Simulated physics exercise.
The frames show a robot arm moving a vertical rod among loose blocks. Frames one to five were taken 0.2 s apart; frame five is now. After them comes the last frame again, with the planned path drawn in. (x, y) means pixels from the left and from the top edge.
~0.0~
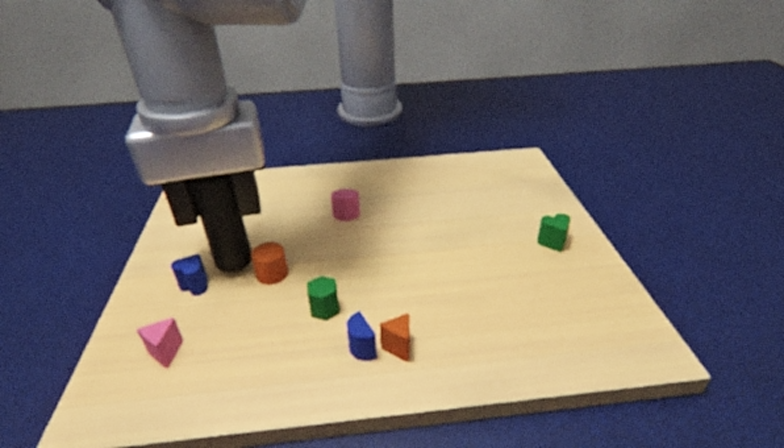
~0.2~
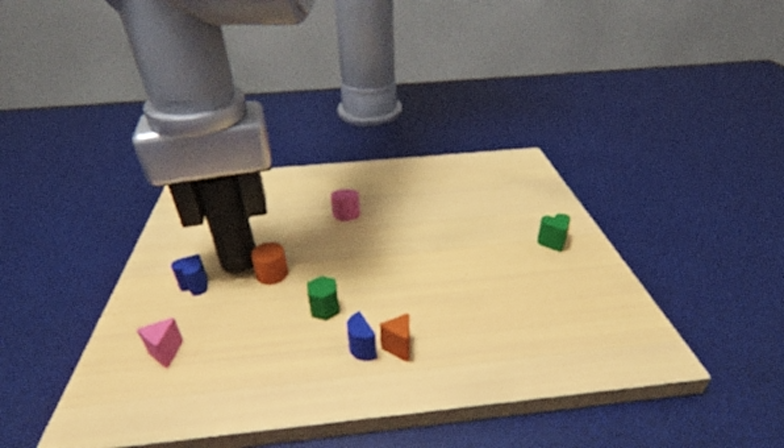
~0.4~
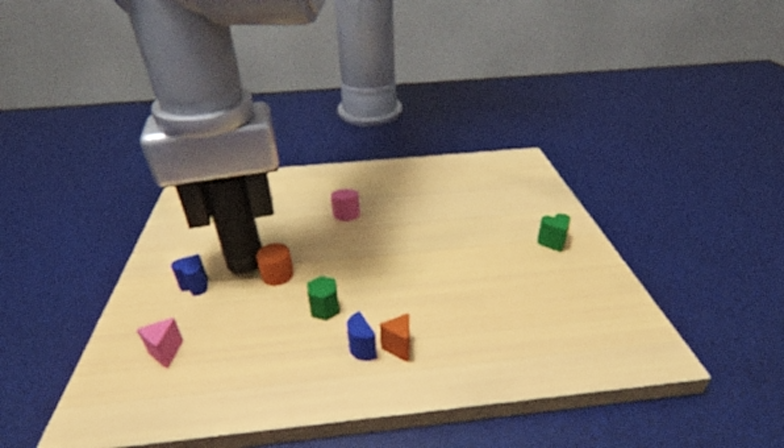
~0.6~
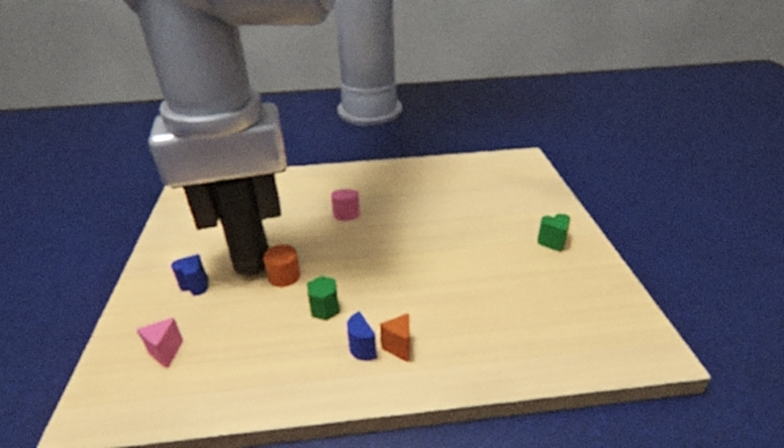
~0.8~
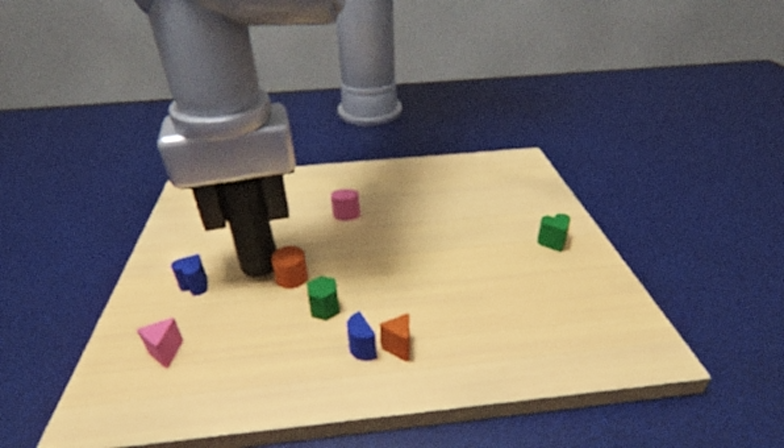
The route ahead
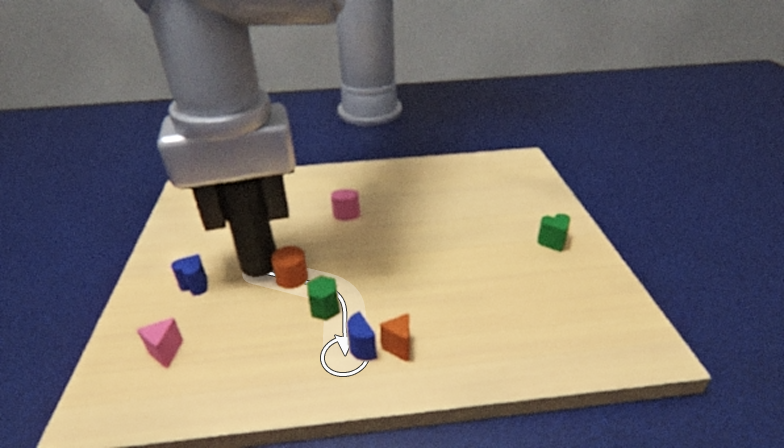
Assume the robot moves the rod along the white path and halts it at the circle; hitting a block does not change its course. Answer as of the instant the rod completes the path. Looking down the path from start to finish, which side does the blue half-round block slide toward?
To the path's right.
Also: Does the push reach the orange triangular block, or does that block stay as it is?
That block stands still.
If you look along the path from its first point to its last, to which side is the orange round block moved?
Heads left.
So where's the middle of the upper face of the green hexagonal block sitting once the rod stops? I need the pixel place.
It is going to be at (315, 361).
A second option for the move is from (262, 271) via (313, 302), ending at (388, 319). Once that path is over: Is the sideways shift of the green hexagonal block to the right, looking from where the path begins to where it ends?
My answer is no.
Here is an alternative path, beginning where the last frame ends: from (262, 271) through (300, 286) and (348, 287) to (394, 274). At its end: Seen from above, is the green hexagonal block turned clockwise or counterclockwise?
Seen from overhead, it turns clockwise.
The drawn path runs from (262, 271) by way of (309, 283) and (344, 308) to (345, 356).
What follows on the original path. One third of the way, rod (308, 277); orange round block (340, 266).
Two thirds of the way, rod (344, 303); orange round block (379, 277); green hexagonal block (329, 314), turned 70° clockwise.
At the end, rod (344, 349); orange round block (379, 277); green hexagonal block (315, 361), turned 115° clockwise; blue half-round block (371, 357), turned 30° anticlockwise; orange triangular block not moved.
